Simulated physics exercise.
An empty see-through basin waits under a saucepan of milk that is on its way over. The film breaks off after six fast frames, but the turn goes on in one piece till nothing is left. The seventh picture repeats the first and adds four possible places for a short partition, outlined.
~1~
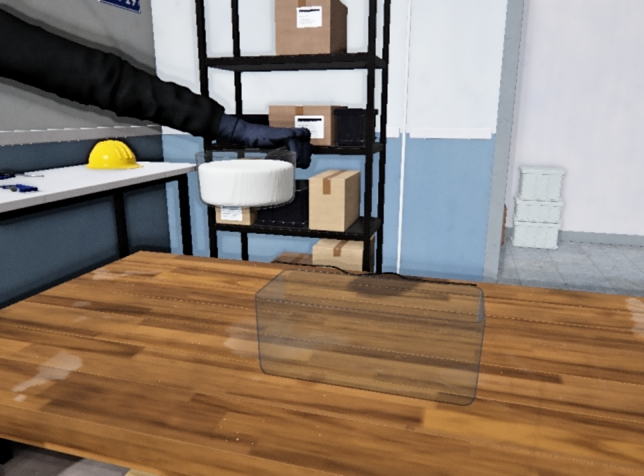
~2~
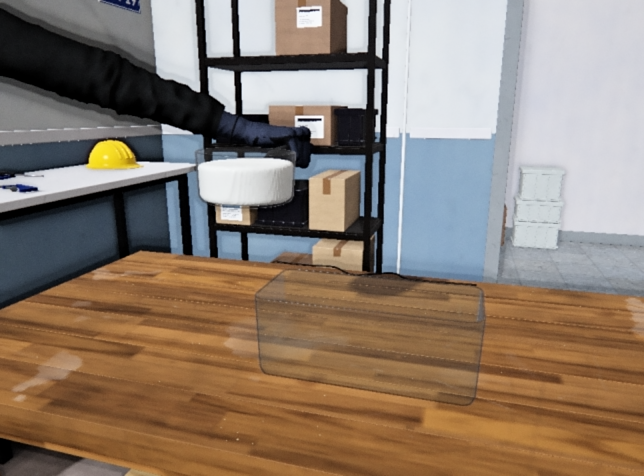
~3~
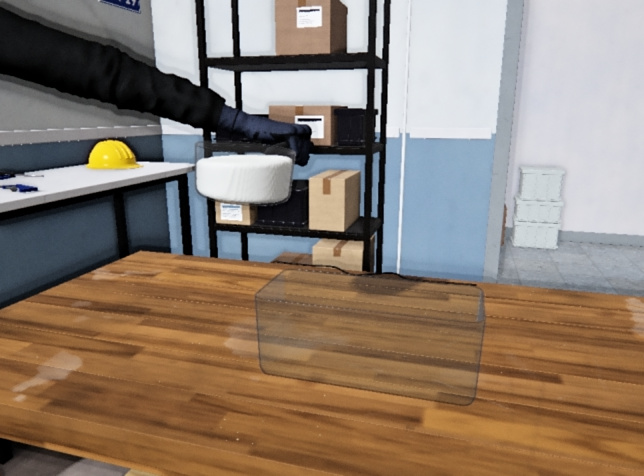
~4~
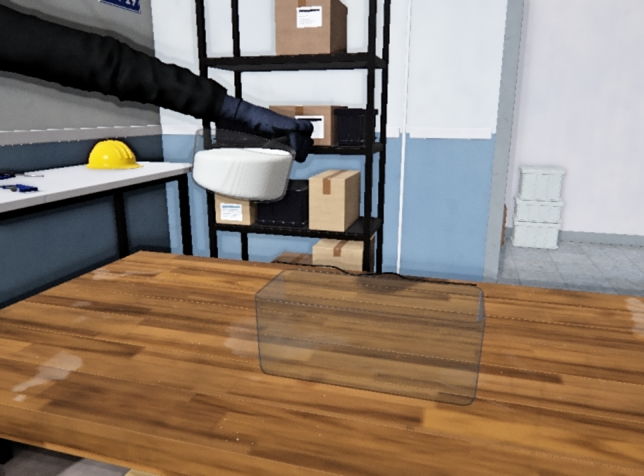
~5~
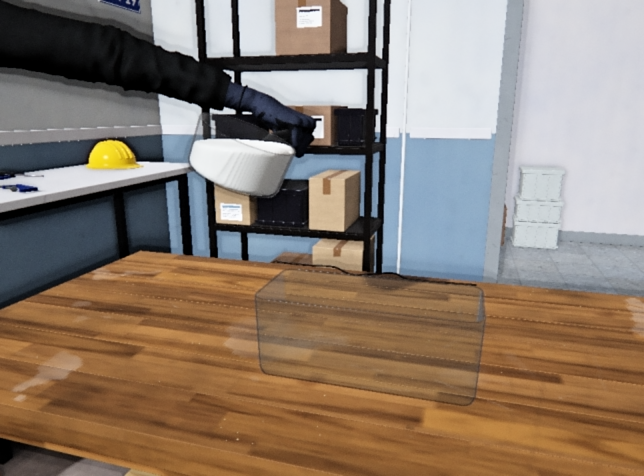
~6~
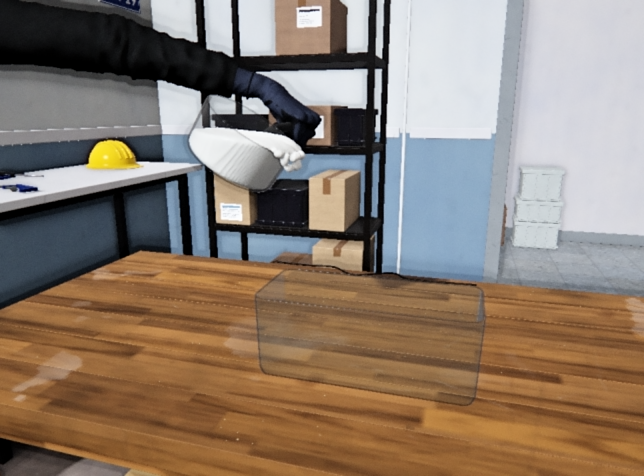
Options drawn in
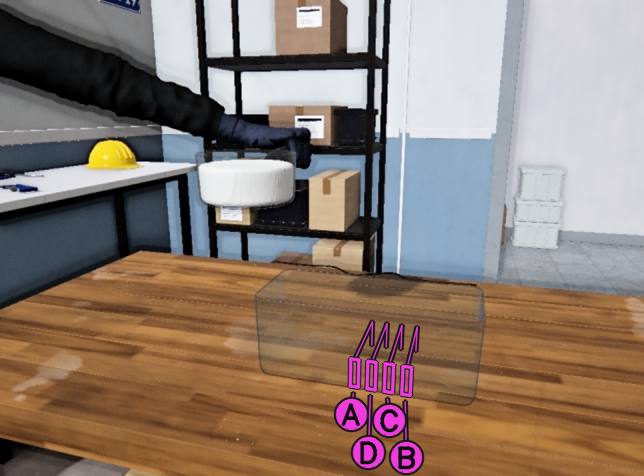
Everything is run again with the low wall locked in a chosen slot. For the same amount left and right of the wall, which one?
D is best.
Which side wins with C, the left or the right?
The left one.
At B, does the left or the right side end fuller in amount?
The left side.
On the marked copy, A at (353, 392); B at (405, 401); C at (387, 398); D at (370, 395).
With A, about 22 % ends left of the wall and 76 % right of it.
With B, about 90 % ends left of the wall and 7 % right of it; 3 % is lost outside.
With C, about 75 % ends left of the wall and 22 % right of it; 3 % is lost outside.
With D, about 47 % ends left of the wall and 51 % right of it.
